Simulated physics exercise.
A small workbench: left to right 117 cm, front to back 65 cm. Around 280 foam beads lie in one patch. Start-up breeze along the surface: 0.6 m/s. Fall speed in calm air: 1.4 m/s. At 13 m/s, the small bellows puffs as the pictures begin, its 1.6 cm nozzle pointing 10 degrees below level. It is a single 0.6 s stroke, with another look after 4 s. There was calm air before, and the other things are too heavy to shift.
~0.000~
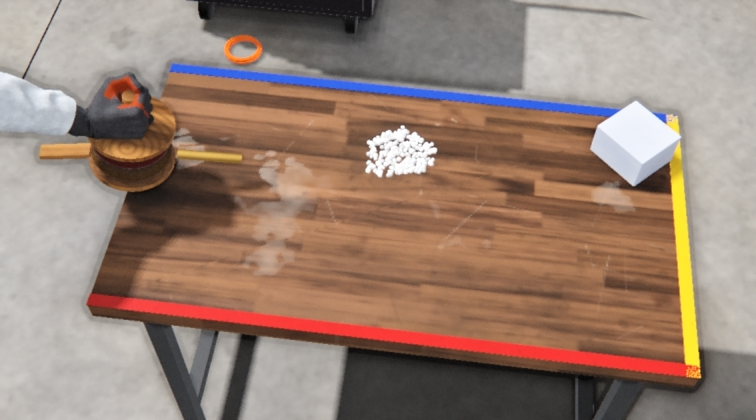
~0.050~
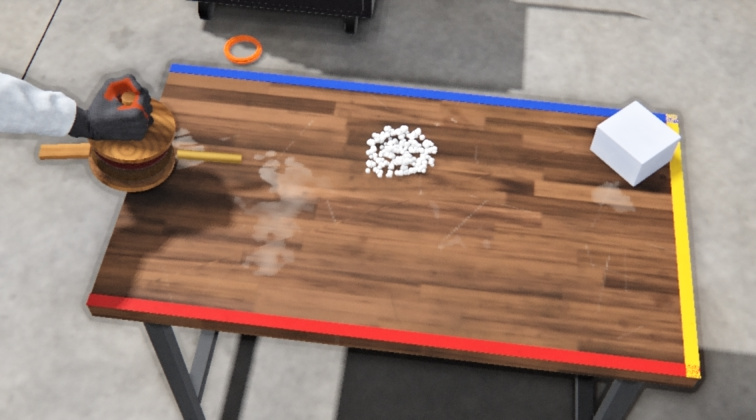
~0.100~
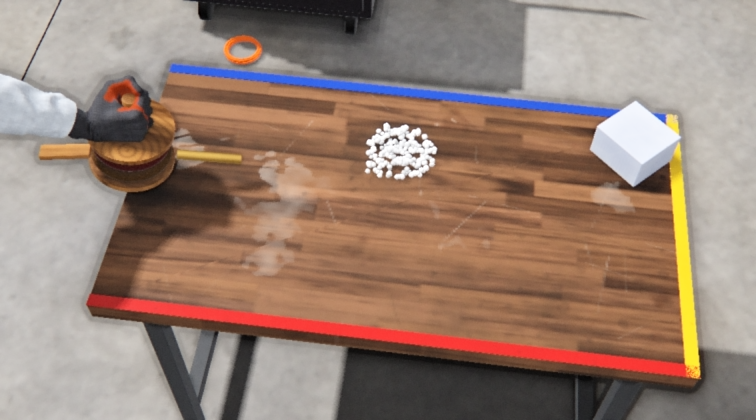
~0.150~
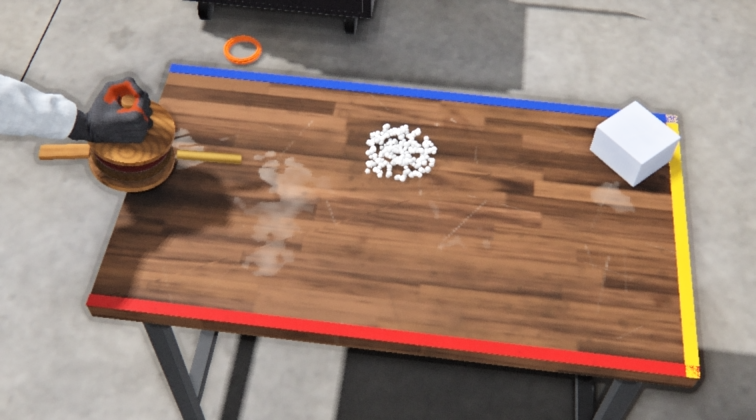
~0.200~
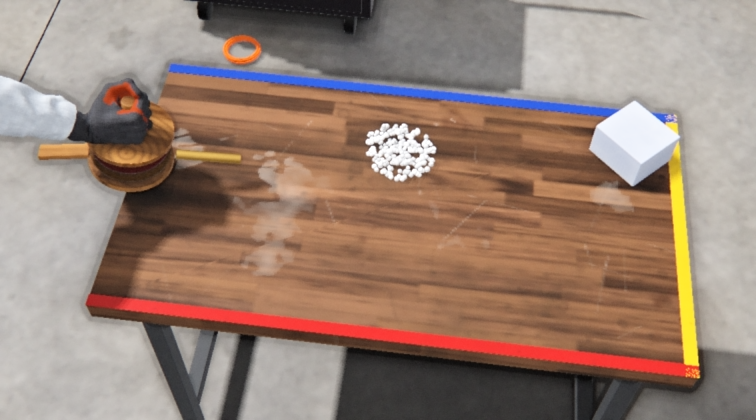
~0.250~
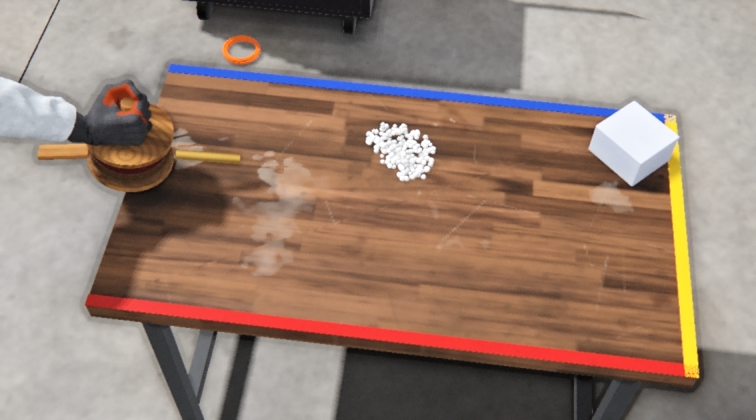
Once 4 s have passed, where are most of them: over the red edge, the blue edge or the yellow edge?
Over the blue edge.
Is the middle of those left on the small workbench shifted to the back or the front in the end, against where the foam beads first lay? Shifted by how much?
It drifted backwards, around 15 cm in all.
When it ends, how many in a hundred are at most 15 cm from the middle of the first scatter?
Around 4 in a hundred.
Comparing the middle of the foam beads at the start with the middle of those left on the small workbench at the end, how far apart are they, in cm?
Roughly 35 centimetres.
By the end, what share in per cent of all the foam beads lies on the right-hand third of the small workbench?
30 %.
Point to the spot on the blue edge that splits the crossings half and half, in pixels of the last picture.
Roughly at pixel (594, 107).
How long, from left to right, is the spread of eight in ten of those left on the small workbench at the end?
40 centimetres or so.
After 0.8 s, 82 % are still on the top, 0 % are over the red edge, 18 % over the blue edge and 0 % over the yellow edge; the middle of those left on the top is near (563, 114).
After 1.3 s, 46 % are still on the top, 0 % are over the red edge, 43 % over the blue edge and 10 % over the yellow edge; the middle of those left on the top is near (530, 107).
After 2.2 s, 40 % are still on the top, 0 % are over the red edge, 50 % over the blue edge and 10 % over the yellow edge; the middle of those left on the top is near (539, 108).
After 4.0 s, at the end, 0 % are over the red edge, 50 % over the blue edge and 10 % over the yellow edge; the middle of those left on the top is near (539, 108).
